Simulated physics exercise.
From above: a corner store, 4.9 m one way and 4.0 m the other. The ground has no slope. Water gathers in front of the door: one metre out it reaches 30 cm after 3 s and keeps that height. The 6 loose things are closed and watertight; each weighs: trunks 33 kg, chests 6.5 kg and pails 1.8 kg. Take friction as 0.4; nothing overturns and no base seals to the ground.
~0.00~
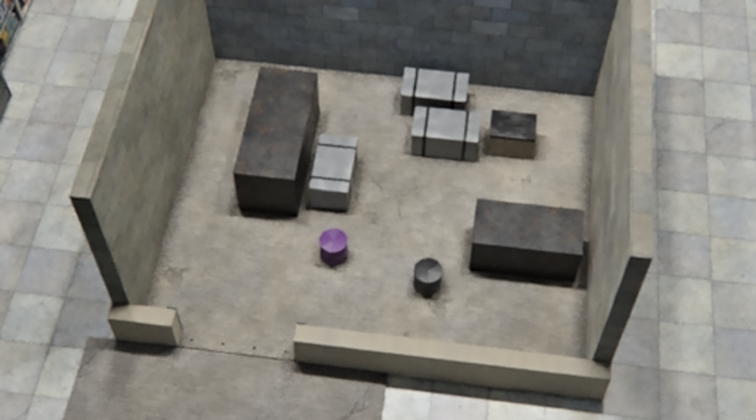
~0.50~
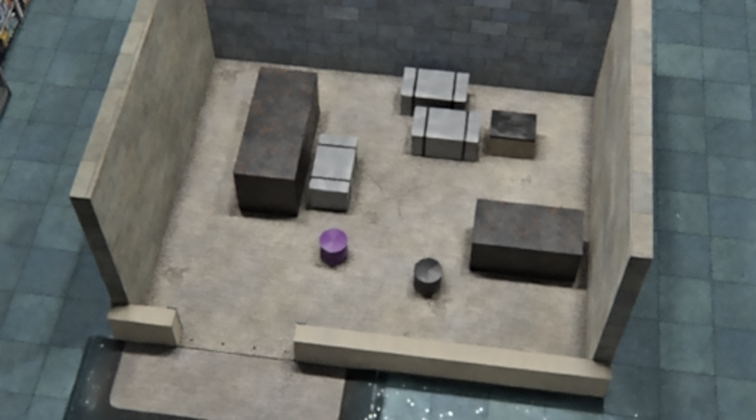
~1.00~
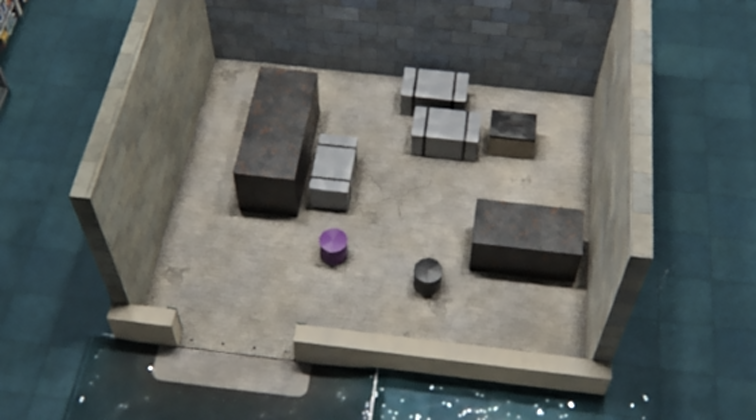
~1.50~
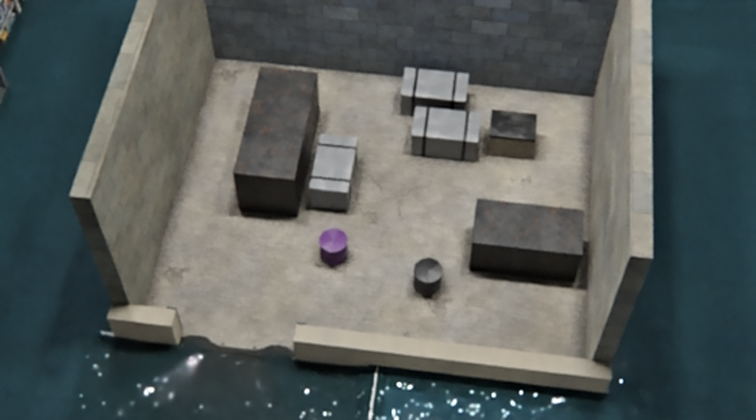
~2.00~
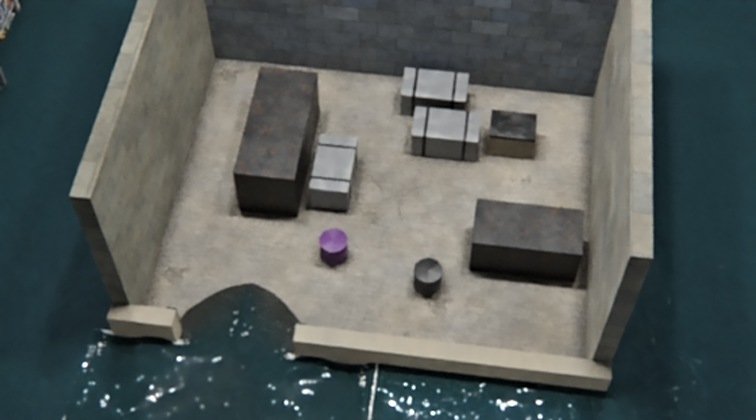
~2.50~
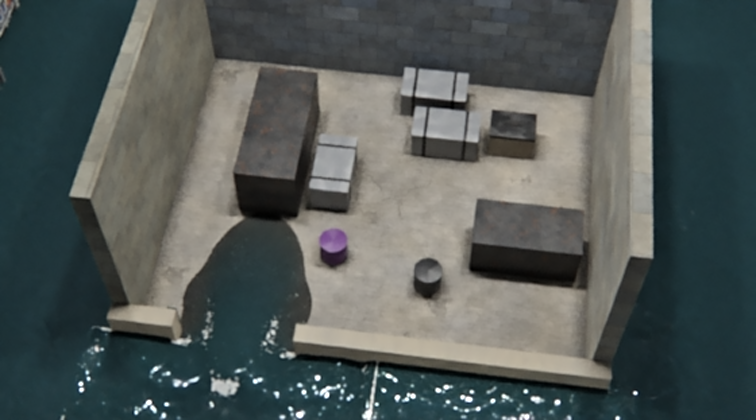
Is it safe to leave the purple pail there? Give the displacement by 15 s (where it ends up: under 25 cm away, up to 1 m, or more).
Purple pail gets carried off.
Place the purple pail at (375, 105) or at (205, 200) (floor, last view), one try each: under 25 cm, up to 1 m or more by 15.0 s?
In that order: It ends far away; it travels far.
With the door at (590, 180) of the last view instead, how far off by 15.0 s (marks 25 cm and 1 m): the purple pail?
Then the purple pail travels far.
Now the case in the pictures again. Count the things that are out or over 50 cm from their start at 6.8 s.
I count 2.
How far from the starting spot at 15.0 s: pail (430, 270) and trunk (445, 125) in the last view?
In that order: 100 cm, 80 cm.
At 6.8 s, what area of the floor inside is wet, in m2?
Roughly 16 m2.
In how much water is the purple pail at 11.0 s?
About 20 cm.
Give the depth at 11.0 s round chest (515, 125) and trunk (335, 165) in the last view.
About 22 and 15 cm.
After 3.5 s the purple pail is near (380, 219), 0.6 m from its start, aground; 0 afloat.
After 6.8 s the purple pail is near (542, 88), 3.3 m from its start, afloat; 2 afloat.
After 11.0 s the purple pail is near (551, 106), 3.2 m from its start, afloat; 6 afloat.
After 15.0 s the purple pail is near (557, 193), 2.6 m from its start, afloat; 6 afloat.
